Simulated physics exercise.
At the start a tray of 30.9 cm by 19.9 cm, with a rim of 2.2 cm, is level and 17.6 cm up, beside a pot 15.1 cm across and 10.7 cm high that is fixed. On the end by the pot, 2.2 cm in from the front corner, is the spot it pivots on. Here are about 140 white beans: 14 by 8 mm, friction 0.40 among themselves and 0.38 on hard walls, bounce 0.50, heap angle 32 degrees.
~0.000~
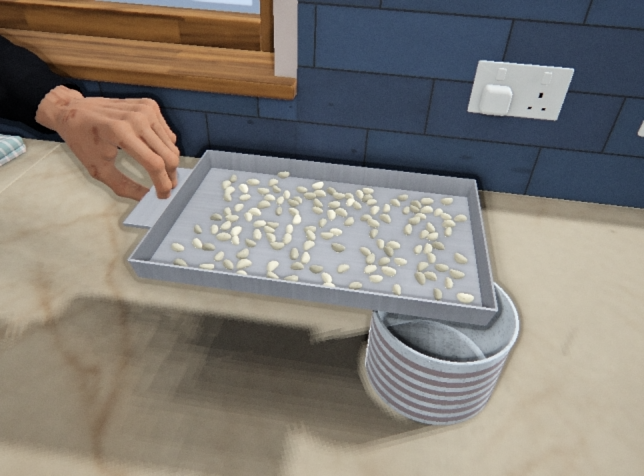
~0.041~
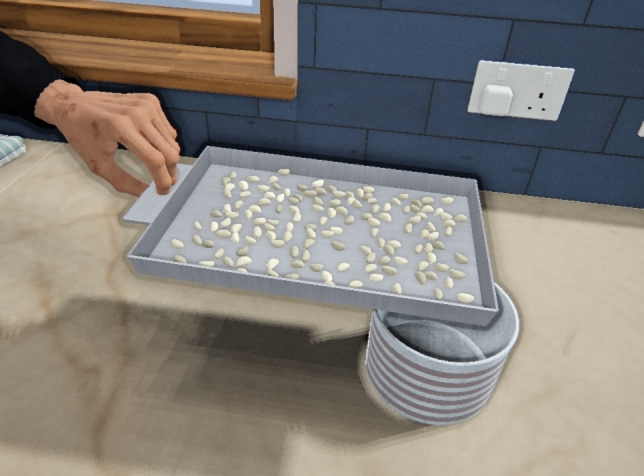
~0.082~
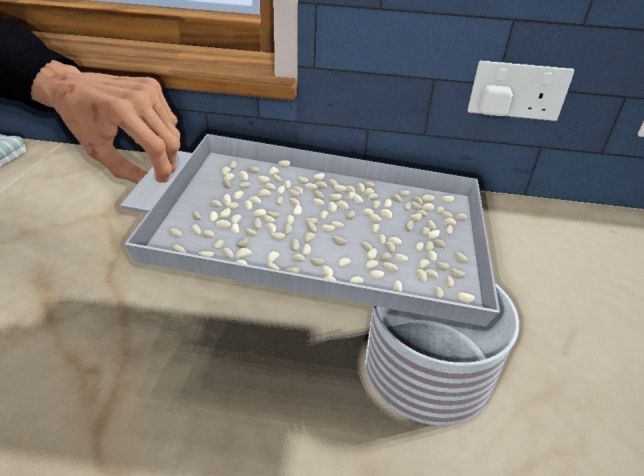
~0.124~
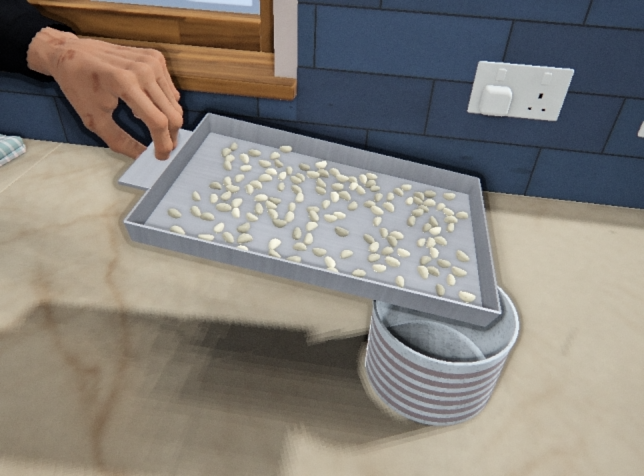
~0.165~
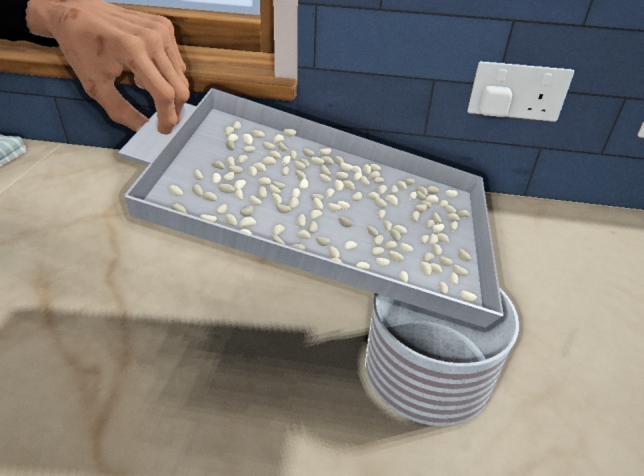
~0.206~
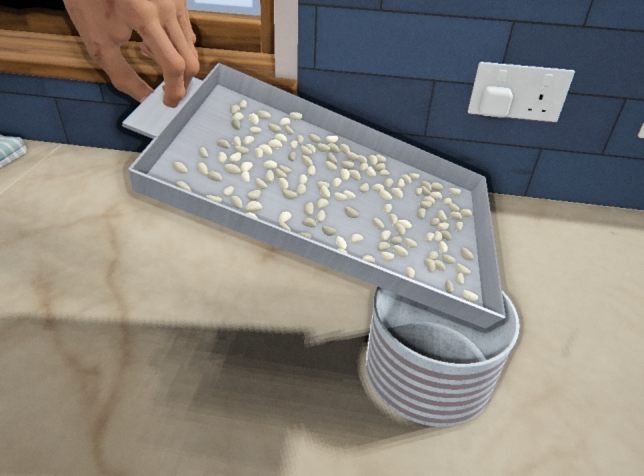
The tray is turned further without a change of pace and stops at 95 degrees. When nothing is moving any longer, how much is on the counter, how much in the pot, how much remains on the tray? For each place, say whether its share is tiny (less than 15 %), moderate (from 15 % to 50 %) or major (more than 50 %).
My prediction: Counter: Over half the load, pot: Very little, tray: Very little.
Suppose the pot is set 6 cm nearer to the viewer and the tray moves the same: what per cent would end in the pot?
In that case about 20 percent would end up there.
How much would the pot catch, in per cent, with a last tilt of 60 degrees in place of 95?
You'd end up with some 0 % in the pot.
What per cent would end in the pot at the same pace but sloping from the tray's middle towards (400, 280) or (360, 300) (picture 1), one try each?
The share comes to about 0 in a hundred, then about 0 in a hundred.
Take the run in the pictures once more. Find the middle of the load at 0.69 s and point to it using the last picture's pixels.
Estimated load position: Around (524, 277).
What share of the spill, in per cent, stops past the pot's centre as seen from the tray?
Share past the middle: Roughly 100 percent.
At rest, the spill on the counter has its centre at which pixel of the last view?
Middle of the spill at rest: Roughly (591, 449).
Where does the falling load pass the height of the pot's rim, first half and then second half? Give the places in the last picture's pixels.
The first half passes near (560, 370) and the second half near (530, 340).
After 0.50 s, tilt 57 degrees; the tray holds 100 %, the pot 0 %.
Then, at 0.69 s, tilt 82 degrees; the tray holds 70 %, the pot 0 %.
After 1.00 s, tilt 95 degrees; the tray holds 10 %, the pot 0 %.
By 2.5 s all is still; counter 95 %, pot 5 %, tray 0 %.
